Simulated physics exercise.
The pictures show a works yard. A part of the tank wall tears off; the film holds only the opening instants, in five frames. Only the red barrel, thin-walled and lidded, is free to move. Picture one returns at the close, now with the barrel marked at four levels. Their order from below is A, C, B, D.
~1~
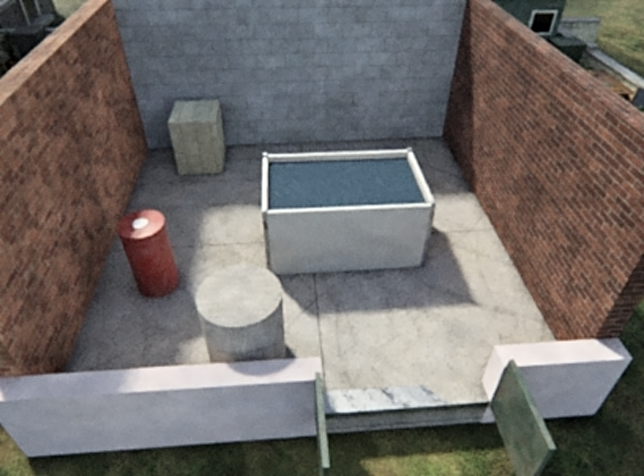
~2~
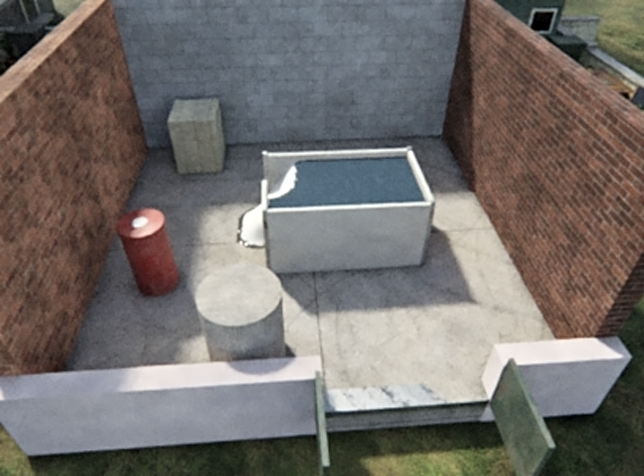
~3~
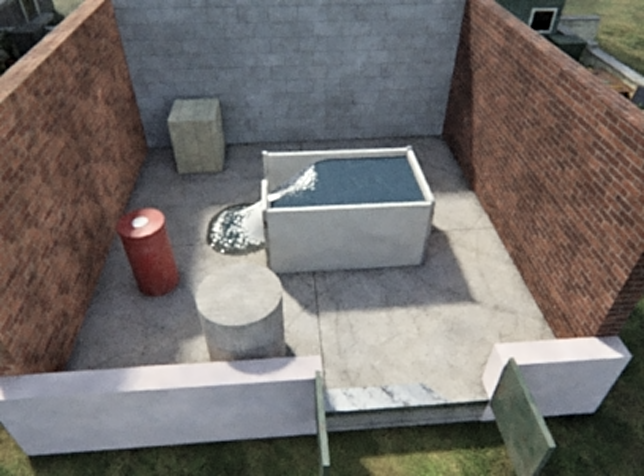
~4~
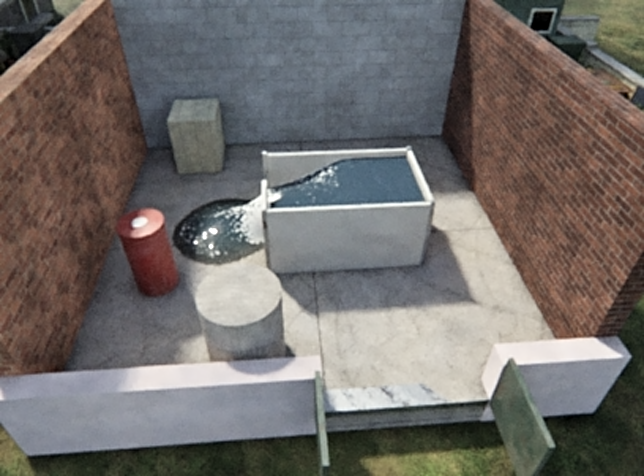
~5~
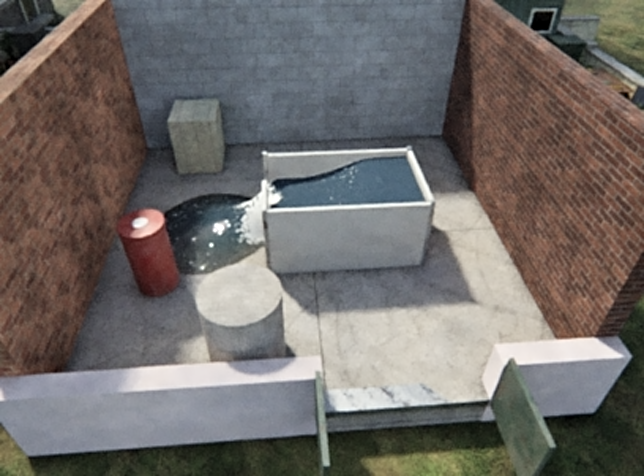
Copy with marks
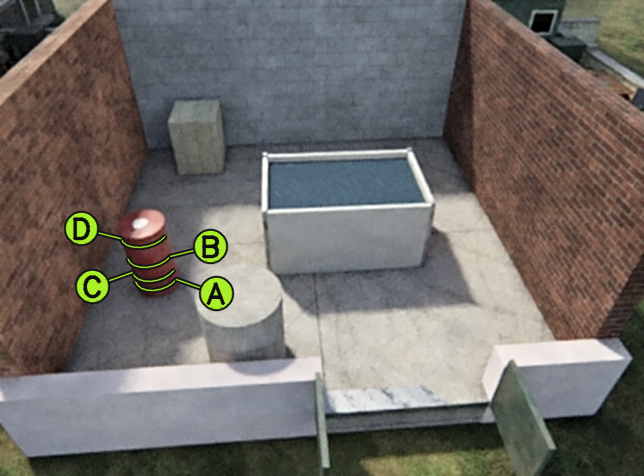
Walled yard with a full tank pouring water from its left end, the dark puddle spreading across concrete to a red barrel.
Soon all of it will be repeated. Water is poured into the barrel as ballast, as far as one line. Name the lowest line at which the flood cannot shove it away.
Go for C.
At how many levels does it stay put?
Three of them.
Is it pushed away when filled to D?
No, not at all.
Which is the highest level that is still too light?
A it is.
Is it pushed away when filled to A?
Yes, that goes wrong.
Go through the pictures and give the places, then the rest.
In the first picture, lid of the red barrel at (142, 223); tank full, its middle at (343, 184); open gate at (408, 355).
In the second picture, water covers 1 % of the ground, mostly out of sight from here.
In the third picture, water covers 3 % of the ground, mostly out of sight from here.
In the fourth picture, 6 % of the ground wet, in view closest to the barrel at (186, 249).
In the fifth picture, lid of the red barrel at (141, 222); 9 % of the ground wet, in view closest to the barrel at (174, 263).
On the marked copy, A at (153, 290); B at (146, 267); C at (150, 281); D at (139, 247); from the bottom up A, C, B, D.
Choosing A, it is pushed about twice its own width away.
Choosing B, it does not move.
Choosing C, it does not move.
Choosing D, it does not move.
